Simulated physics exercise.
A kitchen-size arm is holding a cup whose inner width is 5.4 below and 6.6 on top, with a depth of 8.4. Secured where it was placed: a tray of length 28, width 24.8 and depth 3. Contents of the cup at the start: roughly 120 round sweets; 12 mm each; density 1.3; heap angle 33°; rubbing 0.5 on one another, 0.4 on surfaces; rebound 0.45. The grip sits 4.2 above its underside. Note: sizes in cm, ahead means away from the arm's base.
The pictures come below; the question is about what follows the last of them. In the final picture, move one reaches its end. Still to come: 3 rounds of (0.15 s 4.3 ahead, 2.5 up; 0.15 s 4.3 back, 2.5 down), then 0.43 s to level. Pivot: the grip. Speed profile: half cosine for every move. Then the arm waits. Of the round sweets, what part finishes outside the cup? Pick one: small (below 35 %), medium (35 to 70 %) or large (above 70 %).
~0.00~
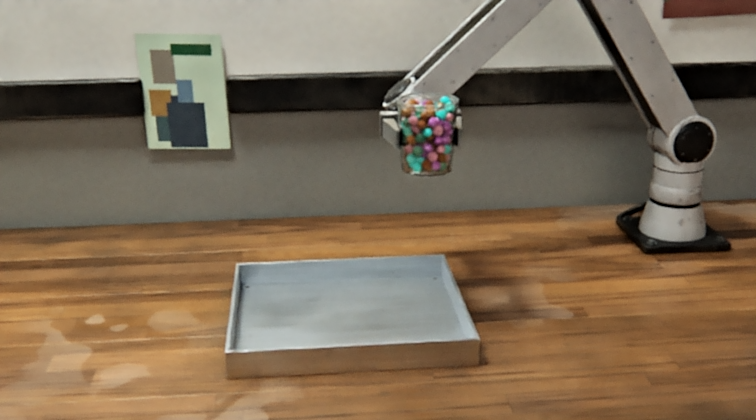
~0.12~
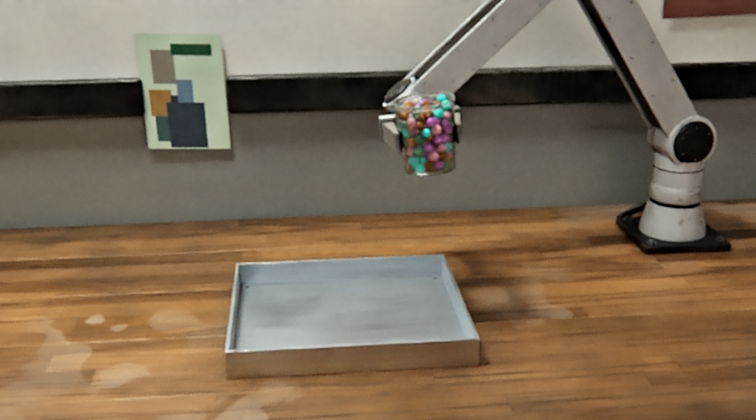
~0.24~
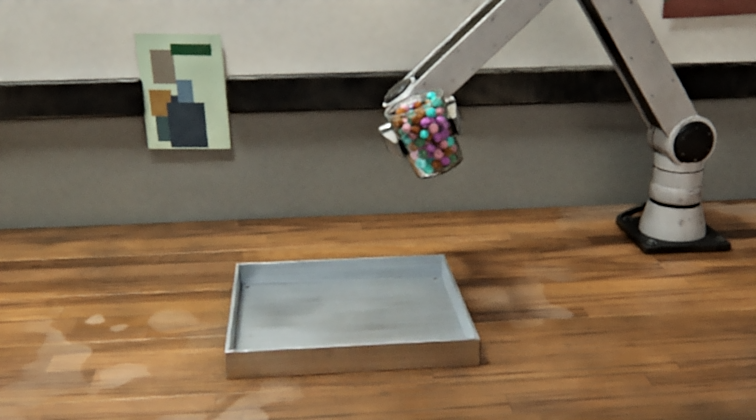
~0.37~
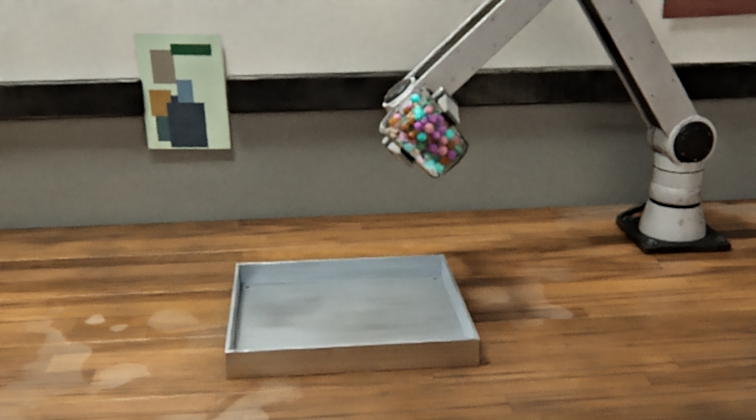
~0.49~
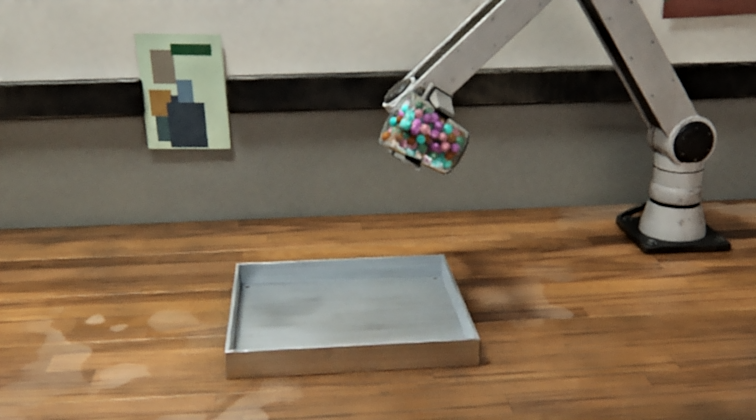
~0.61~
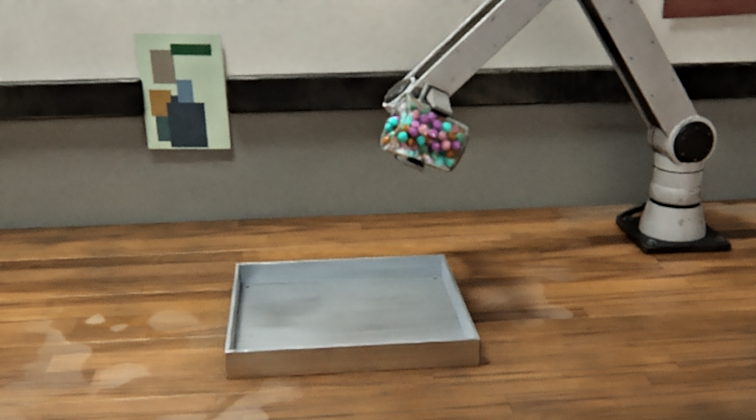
Medium.
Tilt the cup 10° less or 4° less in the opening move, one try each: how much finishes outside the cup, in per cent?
I'd say close to 40 and 50 per cent, in that order.
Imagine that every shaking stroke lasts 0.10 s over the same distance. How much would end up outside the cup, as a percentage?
Then roughly 95 percent.
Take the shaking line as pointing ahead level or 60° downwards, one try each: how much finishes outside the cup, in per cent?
Estimates, in order: 50 % then 5 %.
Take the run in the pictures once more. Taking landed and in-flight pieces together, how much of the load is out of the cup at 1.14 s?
By then near 40 % is out.
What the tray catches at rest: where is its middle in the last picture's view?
I'd point to somewhere near (331, 312).
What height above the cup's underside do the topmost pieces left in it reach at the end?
Height at rest: About 5.5 centimetres.
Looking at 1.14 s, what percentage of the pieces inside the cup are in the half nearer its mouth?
Near 75 in a hundred.
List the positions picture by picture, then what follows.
In the first picture, the cup middle at (427, 136), level; upper third of the load around (429, 114), from x 405 to 450, top at y 100; 120 in the cup.
In the second picture, the cup middle at (427, 136), tilted 6° forward; upper third of the load around (428, 115), from x 405 to 445, top at y 100.
In the third picture, the cup middle at (427, 136), tilted 22° forward; upper third of the load around (425, 115), from x 400 to 450, top at y 95.
In the fourth picture, the cup middle at (427, 136), tilted 42° forward; upper third of the load around (419, 119), from x 395 to 455, top at y 100.
In the fifth picture, the cup middle at (427, 136), tilted 58° forward; upper third of the load around (417, 123), from x 385 to 460, top at y 105.
In the sixth picture, the cup middle at (427, 136), tilted 64° forward; upper third of the load around (418, 125), from x 385 to 460, top at y 110; 120 in the cup.
After 1.14 s, tilted 64° forward, highest piece 27 above the table; 70 in the cup, 40 in the tray, 10 in flight or on a rim.
After 1.67 s, tilted 44° forward, highest piece 25 above the table; 72 in the tray, 48 in the cup.
After 2.14 s, level, highest piece 26 above the table; 72 in the tray, 48 in the cup.
After 3.19 s, level, highest piece 26 above the table; 72 in the tray, 48 in the cup.
In the end, 72 in the tray, 48 in the cup. That is 60 % outside the cup.
